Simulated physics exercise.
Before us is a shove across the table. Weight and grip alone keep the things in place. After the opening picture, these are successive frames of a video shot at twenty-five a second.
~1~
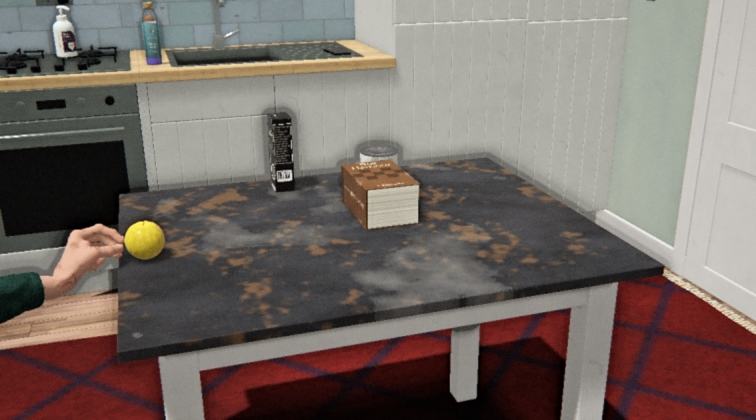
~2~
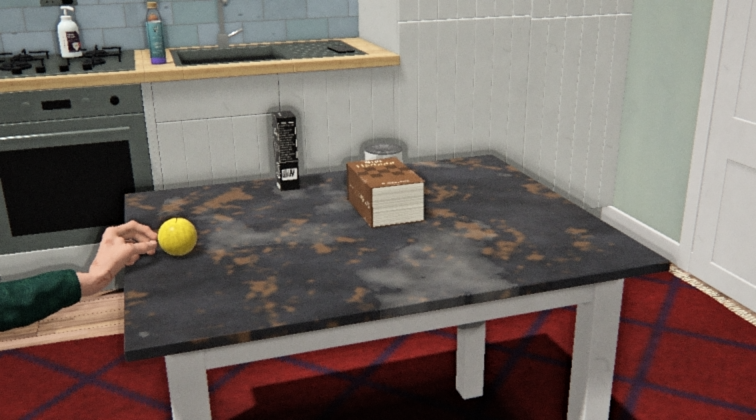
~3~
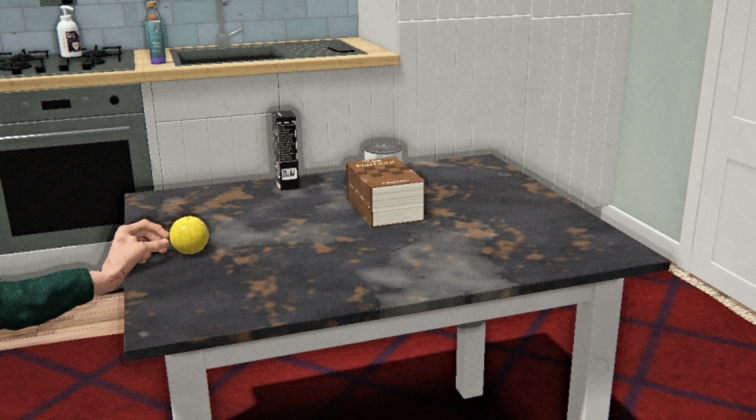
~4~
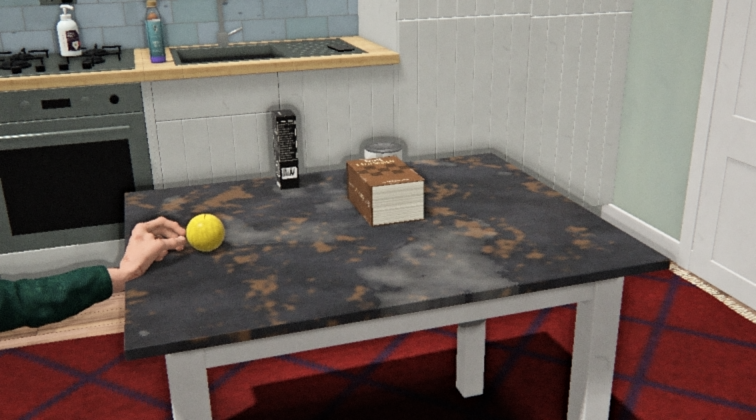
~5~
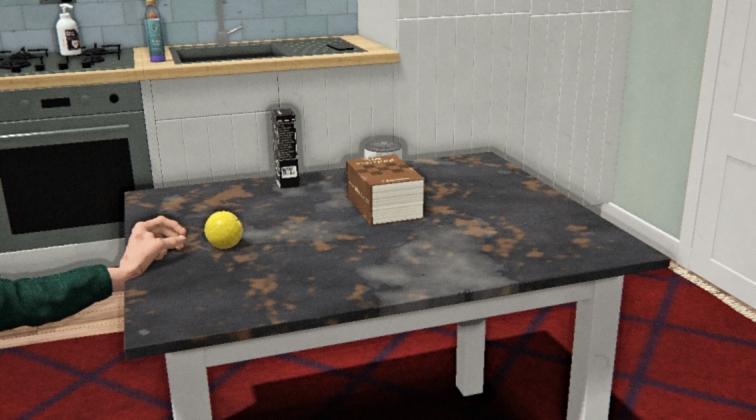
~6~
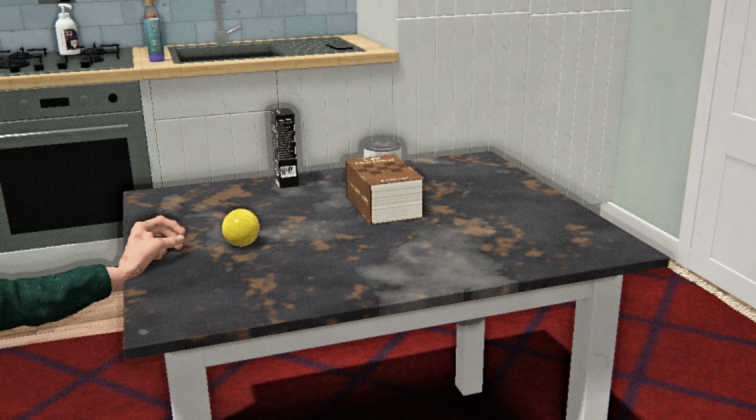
The clip opens on a dark, rust-mottled table holding a brown box, a black container and a grey tin, with a hand touching a yellow apple at the left edge. The hand pushes the apple rightward across the tabletop, then stays back as the apple rolls slightly farther right alone.
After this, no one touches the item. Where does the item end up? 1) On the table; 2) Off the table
Off the table.
Then, 0.60 s on from there, yellow apple shifted well along near (441, 223).
Then, 1.70 s on from there, yellow apple now off the table.
In the end, off the table, yellow apple.
